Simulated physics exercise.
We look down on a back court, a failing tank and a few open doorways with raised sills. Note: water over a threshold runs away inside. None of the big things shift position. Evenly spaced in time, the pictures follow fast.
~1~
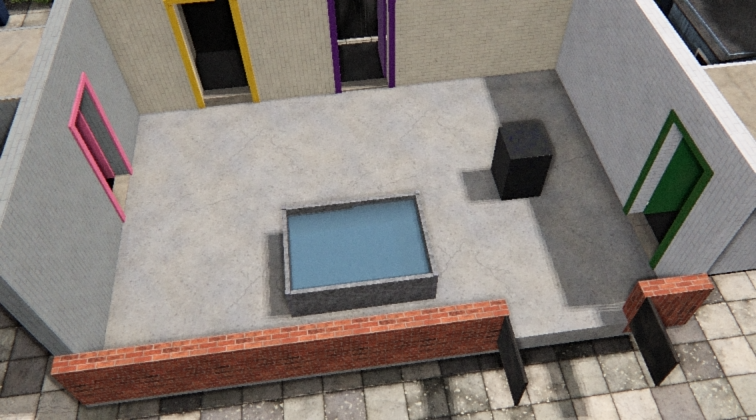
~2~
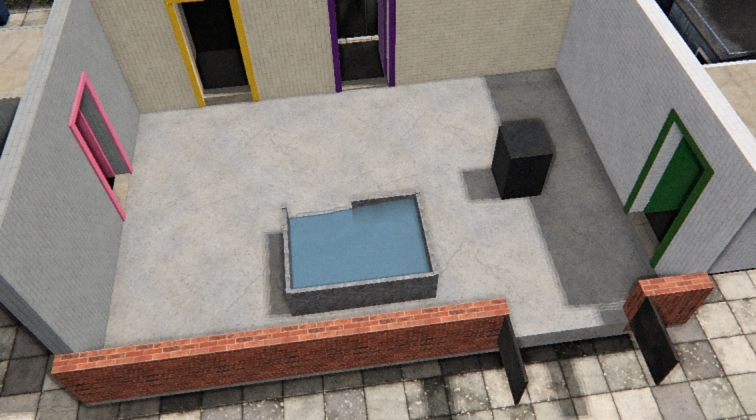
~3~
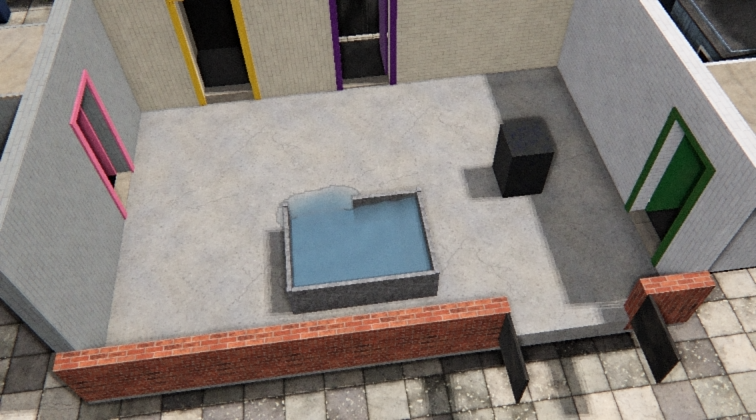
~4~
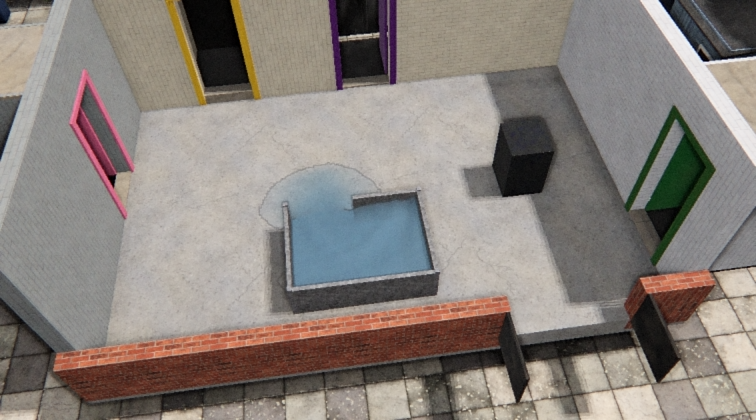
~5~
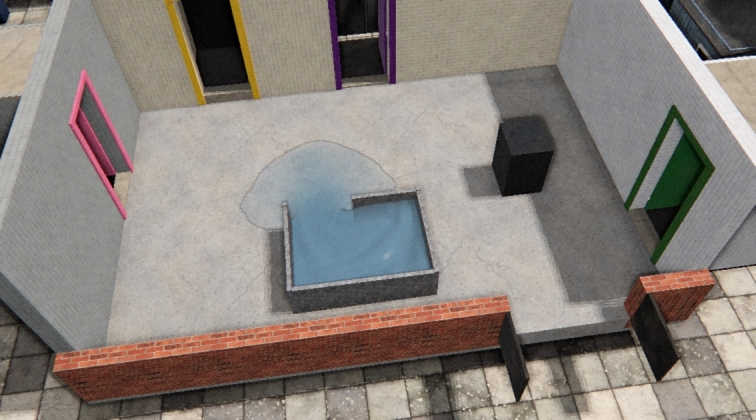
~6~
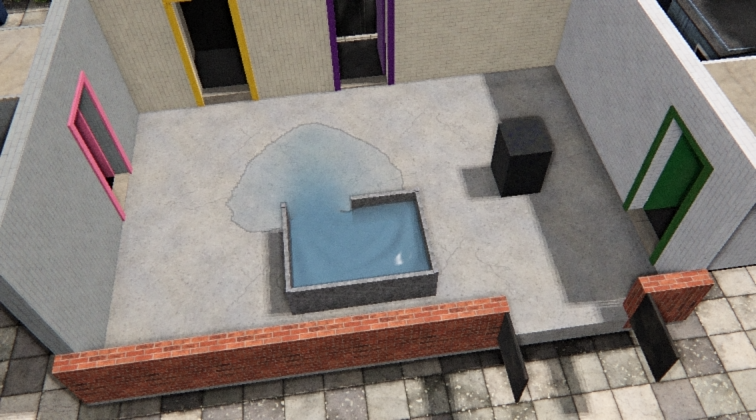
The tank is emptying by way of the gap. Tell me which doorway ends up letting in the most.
That would be the purple doorway.
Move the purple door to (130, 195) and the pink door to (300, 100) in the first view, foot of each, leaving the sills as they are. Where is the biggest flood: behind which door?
Result: The pink one.
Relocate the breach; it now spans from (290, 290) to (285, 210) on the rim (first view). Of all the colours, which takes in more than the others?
That would be the pink one.
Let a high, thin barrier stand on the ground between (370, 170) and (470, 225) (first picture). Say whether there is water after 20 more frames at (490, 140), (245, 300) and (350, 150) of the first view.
Lab note - three points, in order: No flooding; no flooding; flooding.
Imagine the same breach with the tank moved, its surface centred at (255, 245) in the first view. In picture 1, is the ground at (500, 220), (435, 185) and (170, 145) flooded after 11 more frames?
Point by point, the spots are not hit, not hit and hit.
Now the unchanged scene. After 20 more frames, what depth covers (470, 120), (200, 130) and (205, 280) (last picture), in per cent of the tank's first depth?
Approx. values, in order: 0 %, 16 %, 0 %.
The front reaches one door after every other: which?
The one in green.
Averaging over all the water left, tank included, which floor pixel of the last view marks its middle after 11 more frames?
I reckon somewhere around (317, 201).
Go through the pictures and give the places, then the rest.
The first picture shows the tank at (357, 243) is whole and still.
In the second picture, the front is at a hidden place, out from the gap on the tank's far side.
In the third picture, the front is at (344, 190), out from the gap on the tank's far side.
In the fourth picture, the front is at (327, 167), out from the gap on the tank's far side.
In the fifth picture, water pours out on the tank's far side and has run to (324, 144).
In the sixth picture, water pours out on the tank's far side and has run to (304, 128).
A moment on, water covers 25 % of the floor; purple door wet at the sill, nothing in, pink door not reached, green door not reached, yellow door not reached.
Next, water covers 30 % of the floor; purple door some in, pink door not reached, green door not reached, yellow door wet at the sill, nothing in.
Then, water covers 35 % of the floor; purple door a lot in, pink door a trickle in, green door not reached, yellow door wet at the sill, nothing in.
Later, water covers 60 % of the floor; purple door a lot in, pink door a trickle in, green door not reached, yellow door wet at the sill, nothing in.
In the end, water covers 80 % of the floor; purple door a lot in, pink door some in, green door wet at the sill, nothing in, yellow door wet at the sill, nothing in; the purple door has let in the most.
